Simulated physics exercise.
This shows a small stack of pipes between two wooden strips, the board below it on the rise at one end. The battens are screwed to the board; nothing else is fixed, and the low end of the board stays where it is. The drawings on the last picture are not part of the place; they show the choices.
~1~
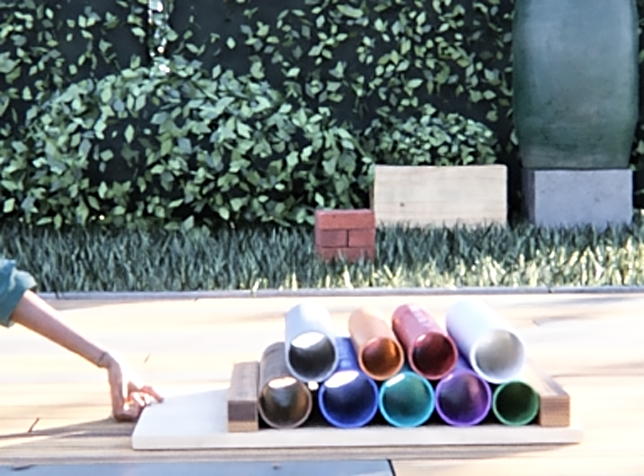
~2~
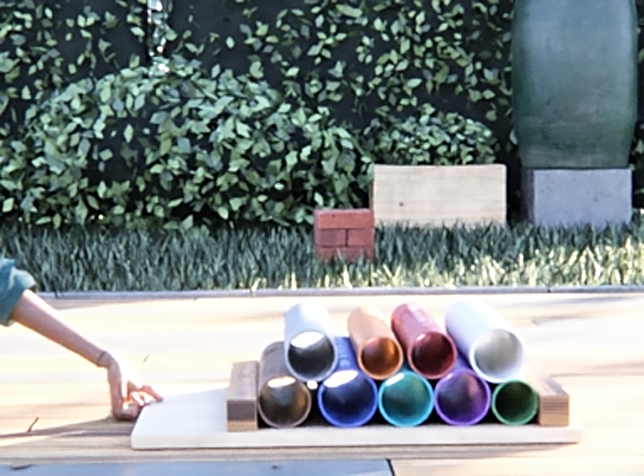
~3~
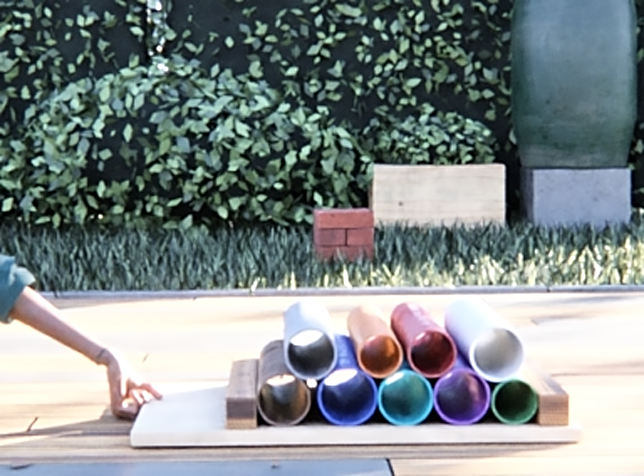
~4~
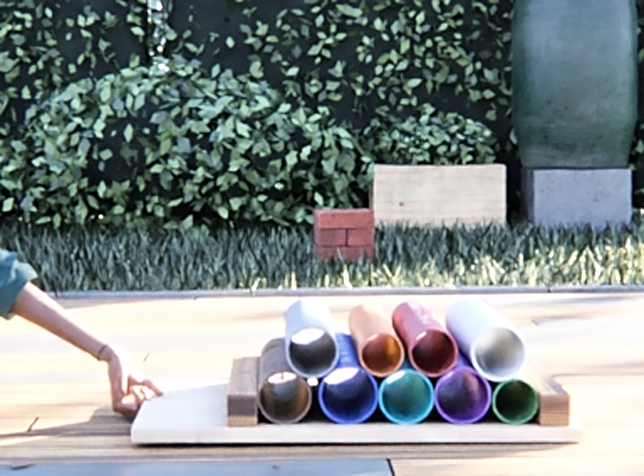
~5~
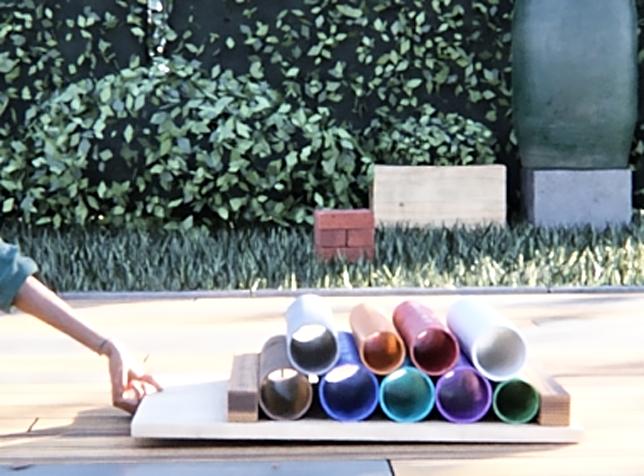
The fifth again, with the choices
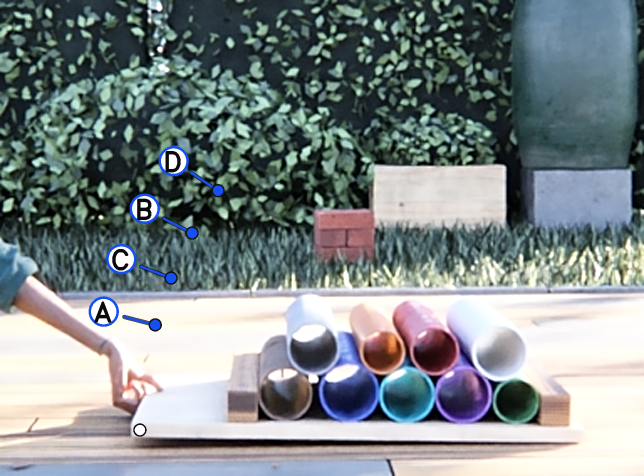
A hand at the left slightly lifting the end of a pale board holding stacked colourful pipes between two wooden strips.
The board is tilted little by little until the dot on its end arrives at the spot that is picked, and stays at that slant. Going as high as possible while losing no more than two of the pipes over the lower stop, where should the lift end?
Up to B.
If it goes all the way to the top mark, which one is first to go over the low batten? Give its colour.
The white one.
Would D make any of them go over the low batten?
Yes, at D.
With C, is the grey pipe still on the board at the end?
The grey pipe: Yes.
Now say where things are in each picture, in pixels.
The first picture shows red pipe (433, 355); orange pipe (381, 357); grey pipe (312, 356).
The second picture shows grey pipe (311, 355); white pipe (498, 354).
The third picture shows board (351, 395); brown pipe (283, 400); purple pipe (462, 397).
The fourth picture shows board (352, 394); brown pipe (284, 397); blue pipe (349, 394).
The fifth picture shows board (352, 392); brown pipe (285, 394); blue pipe (349, 392).
On the marked copy, A at (155, 325); B at (192, 233); C at (171, 278); D at (218, 191); the white dot at (140, 430).
With B. Early on, board at 16°.
Further on, board at 28°.
At the end, board at 28°, one over the low batten (white).
As for the rest, A none over the low batten; C one over the low batten (white); D three over the low batten (red, orange, white).
